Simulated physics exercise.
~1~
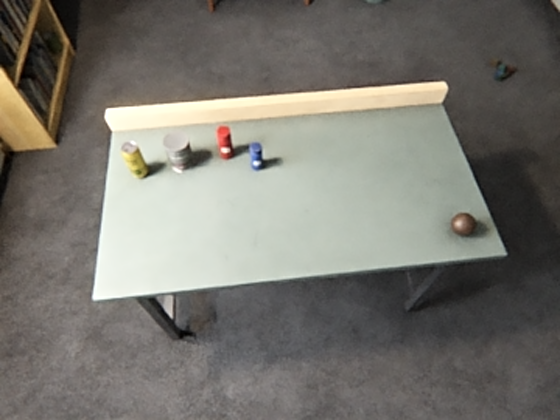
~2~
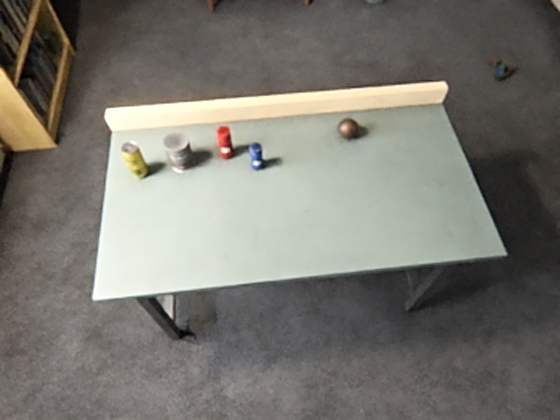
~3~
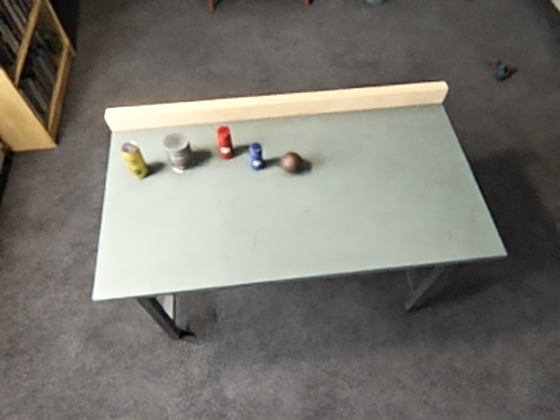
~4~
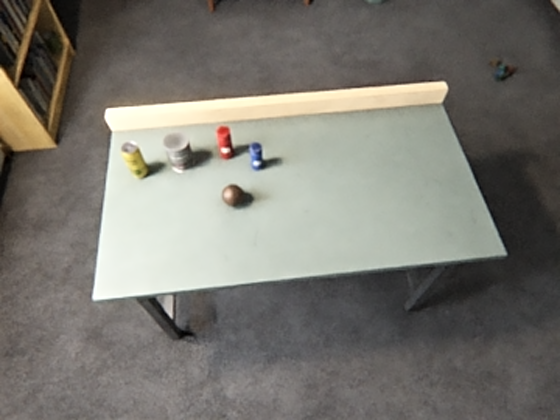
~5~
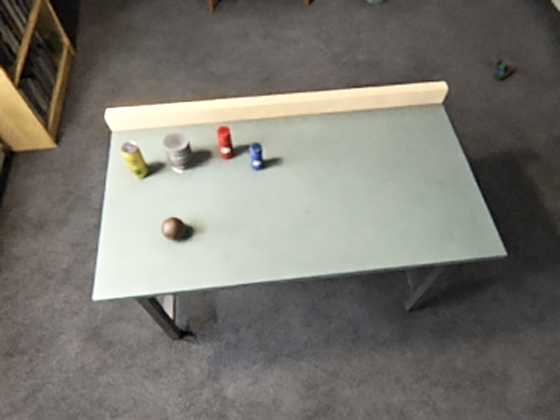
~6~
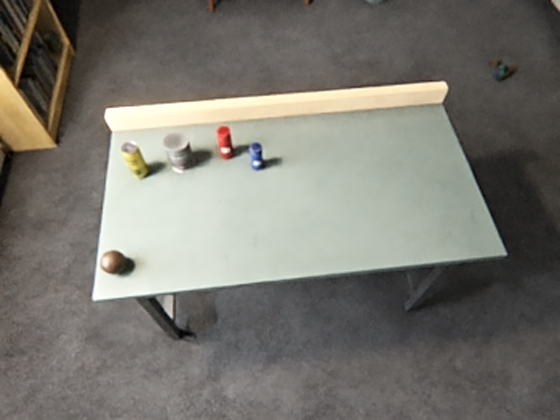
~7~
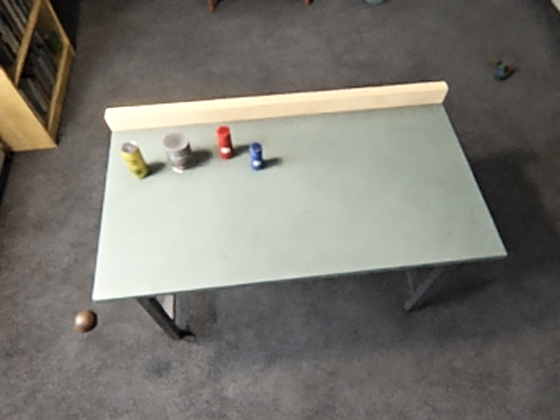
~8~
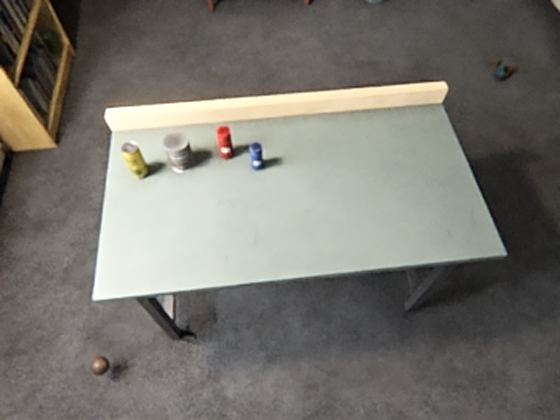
A pale green table with a light wooden rail along its far edge stands on dark grey carpet, seen from above. Near the rail on the left are a yellow can, a grey tin, a red shaker and a blue shaker, while a brown ball is at the right near edge. The ball rolls up and left to the rail, then heads back down and left, passing close by the blue shaker. It crosses the open tabletop to the near left corner and drops off. It ends on the carpet below, with all four items still upright in place.
